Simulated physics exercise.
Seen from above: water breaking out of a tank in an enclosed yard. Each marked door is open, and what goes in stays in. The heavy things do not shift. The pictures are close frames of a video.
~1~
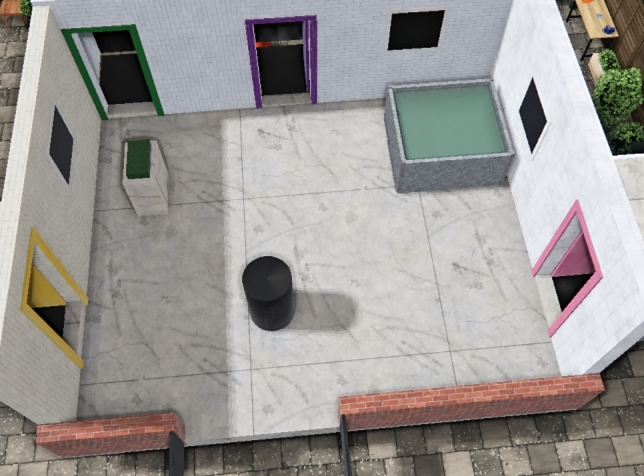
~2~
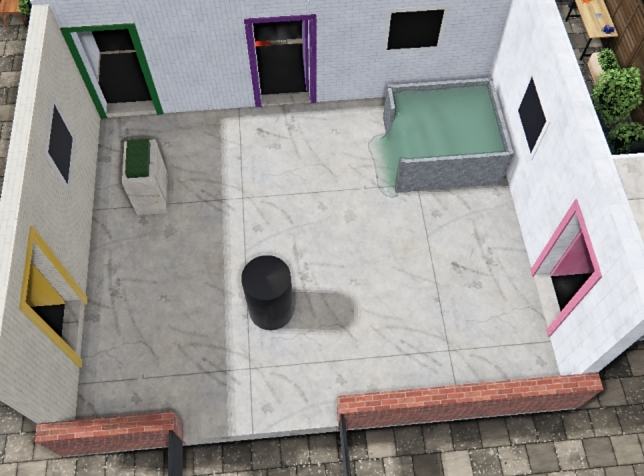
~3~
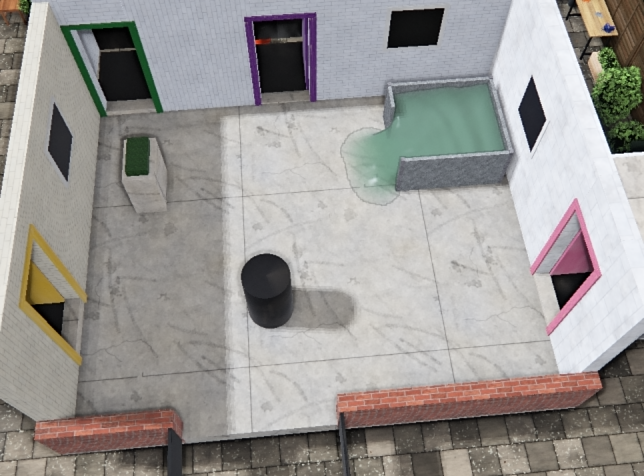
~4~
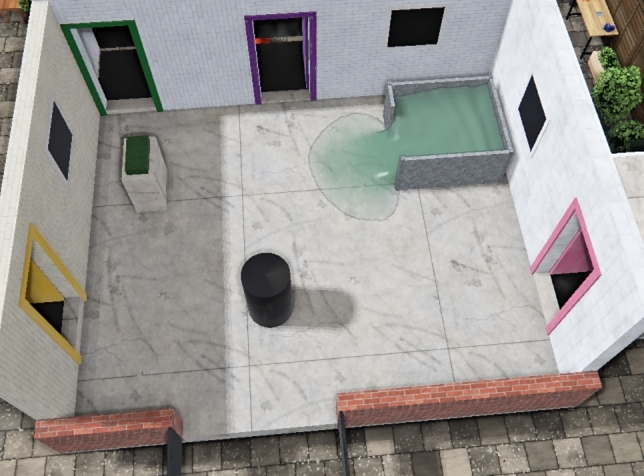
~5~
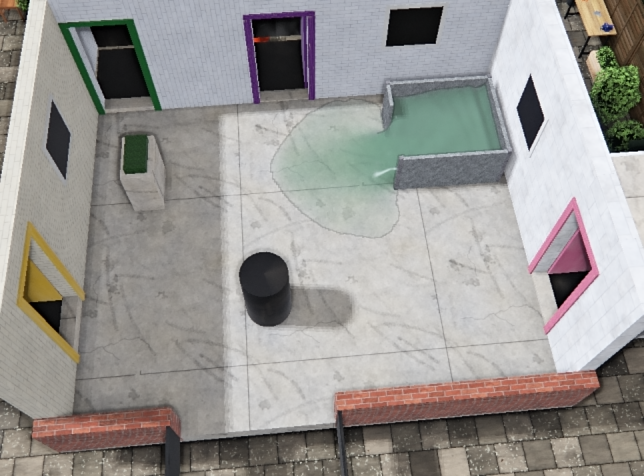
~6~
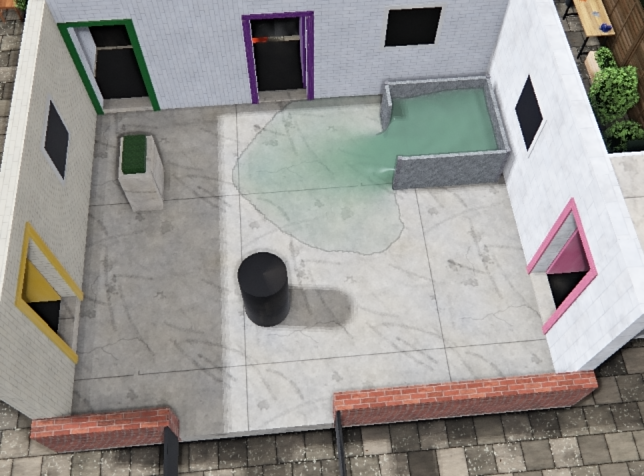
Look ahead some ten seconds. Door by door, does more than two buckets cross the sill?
In the end: The yellow door holds within the limit; the pink door holds within the limit; the green door floods; the purple door floods.
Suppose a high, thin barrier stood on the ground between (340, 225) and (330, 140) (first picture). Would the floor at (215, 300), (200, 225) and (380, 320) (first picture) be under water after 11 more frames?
In turn: Clear, not flooded, under water.
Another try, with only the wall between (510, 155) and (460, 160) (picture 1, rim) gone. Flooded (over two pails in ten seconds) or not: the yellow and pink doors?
Then: Yellow door holds, pink door is over.
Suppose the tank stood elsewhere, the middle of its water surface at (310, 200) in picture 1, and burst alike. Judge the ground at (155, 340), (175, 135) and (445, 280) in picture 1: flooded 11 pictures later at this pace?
As listed: Under water, awash, dry.
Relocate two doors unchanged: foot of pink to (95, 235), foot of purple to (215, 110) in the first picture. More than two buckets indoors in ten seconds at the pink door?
One by one: The pink door is over.
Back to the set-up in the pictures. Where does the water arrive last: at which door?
It is the one in pink.
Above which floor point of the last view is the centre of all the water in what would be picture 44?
I would point to (227, 243).
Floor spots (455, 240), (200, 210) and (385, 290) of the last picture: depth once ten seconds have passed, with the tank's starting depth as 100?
In turn 2, 8 and 4 in a hundred.
A moment on, water covers 40 % of the floor; the yellow door not reached, the pink door not reached, the green door not reached, the purple door under two buckets in.
Next, water covers 55 % of the floor; the yellow door wet at the sill, nothing in, the pink door not reached, the green door wet at the sill, nothing in, the purple door over two buckets in.
Then, water covers 60 % of the floor; the yellow door under two buckets in, the pink door not reached, the green door over two buckets in, the purple door over two buckets in.
Later, water covers 70 % of the floor; the yellow door under two buckets in, the pink door not reached, the green door far over two buckets in, the purple door over two buckets in.
In the end, water covers 85 % of the floor; the yellow door under two buckets in, the pink door wet at the sill, nothing in, the green door far over two buckets in, the purple door over two buckets in.
